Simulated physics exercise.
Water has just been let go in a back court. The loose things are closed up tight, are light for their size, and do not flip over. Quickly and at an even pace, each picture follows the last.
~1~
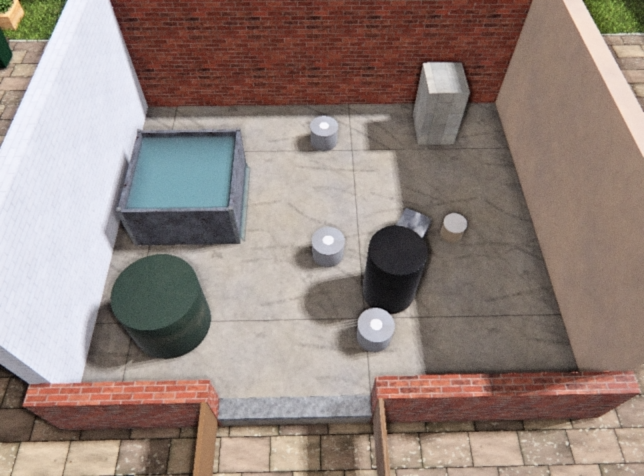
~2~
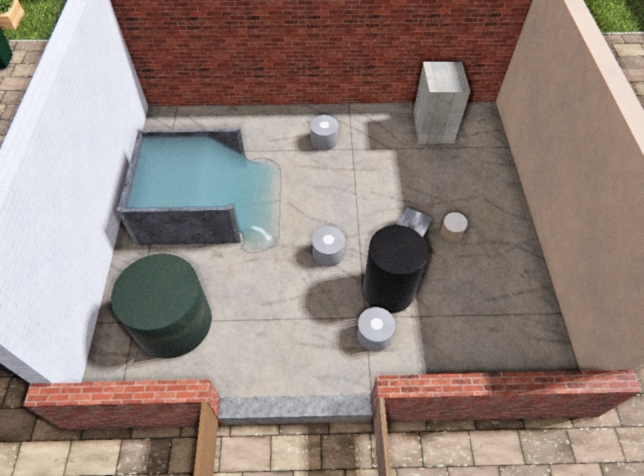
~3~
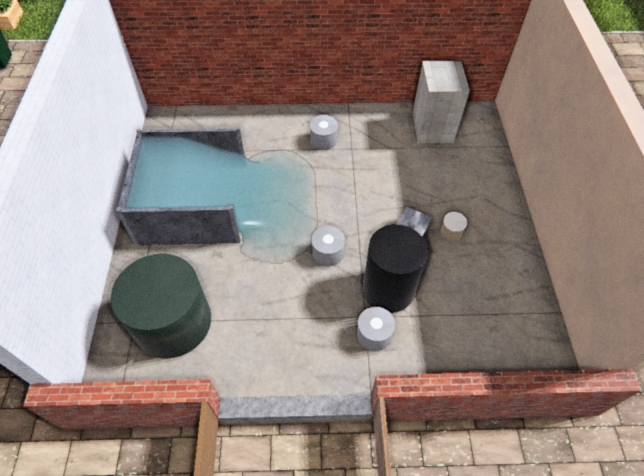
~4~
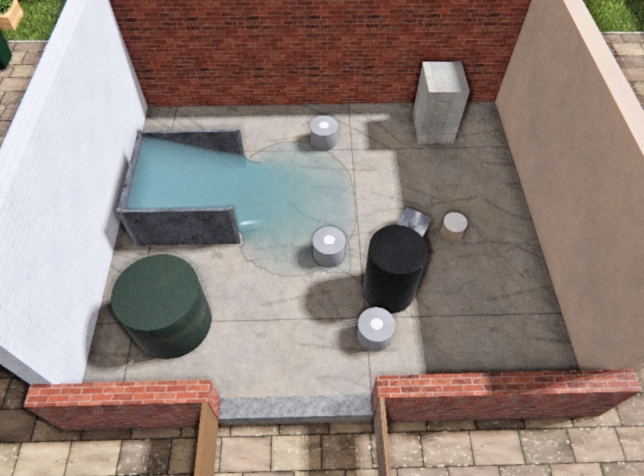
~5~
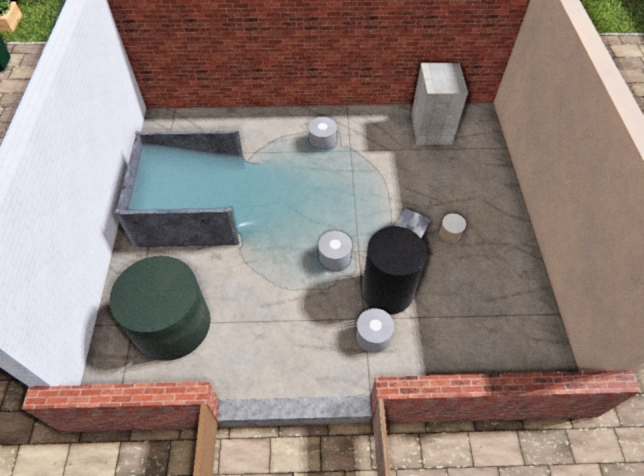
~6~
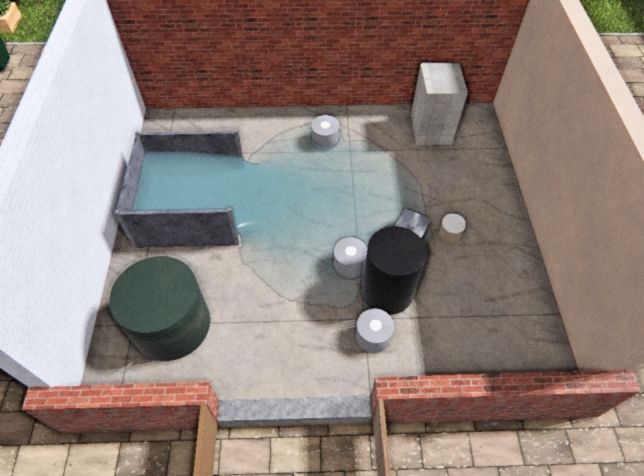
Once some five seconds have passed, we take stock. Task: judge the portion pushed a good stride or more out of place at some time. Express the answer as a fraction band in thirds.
Fraction band: 2/3 or more.
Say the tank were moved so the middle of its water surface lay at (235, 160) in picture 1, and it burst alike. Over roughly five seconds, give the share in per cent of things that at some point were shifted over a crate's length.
About 100 %.
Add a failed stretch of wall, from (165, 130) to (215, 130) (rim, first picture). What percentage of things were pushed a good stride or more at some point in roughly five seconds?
40 per cent or thereabouts.
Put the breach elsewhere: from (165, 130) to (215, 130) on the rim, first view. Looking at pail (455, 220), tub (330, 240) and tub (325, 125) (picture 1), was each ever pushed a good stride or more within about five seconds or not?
Result per item - displaced that far / short of that distance / displaced that far.
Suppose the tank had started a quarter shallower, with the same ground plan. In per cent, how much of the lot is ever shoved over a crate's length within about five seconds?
Share moved: Approx. 100 percent.
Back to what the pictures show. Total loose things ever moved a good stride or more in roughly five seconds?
So the number is 5.
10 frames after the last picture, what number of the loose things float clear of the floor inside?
Tally at that point: 3.
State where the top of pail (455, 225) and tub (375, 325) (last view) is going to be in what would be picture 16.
(541, 240) and (429, 365).
A moment on, 1 of 5 are well off their spots; 1 afloat.
Next, 5 of 5 are well off their spots; 3 afloat.
Later, 5 of 5 are well off their spots; 5 afloat.
In the end, 4 of 5 are well off their spots, and 5 have been at some point; 4 afloat.
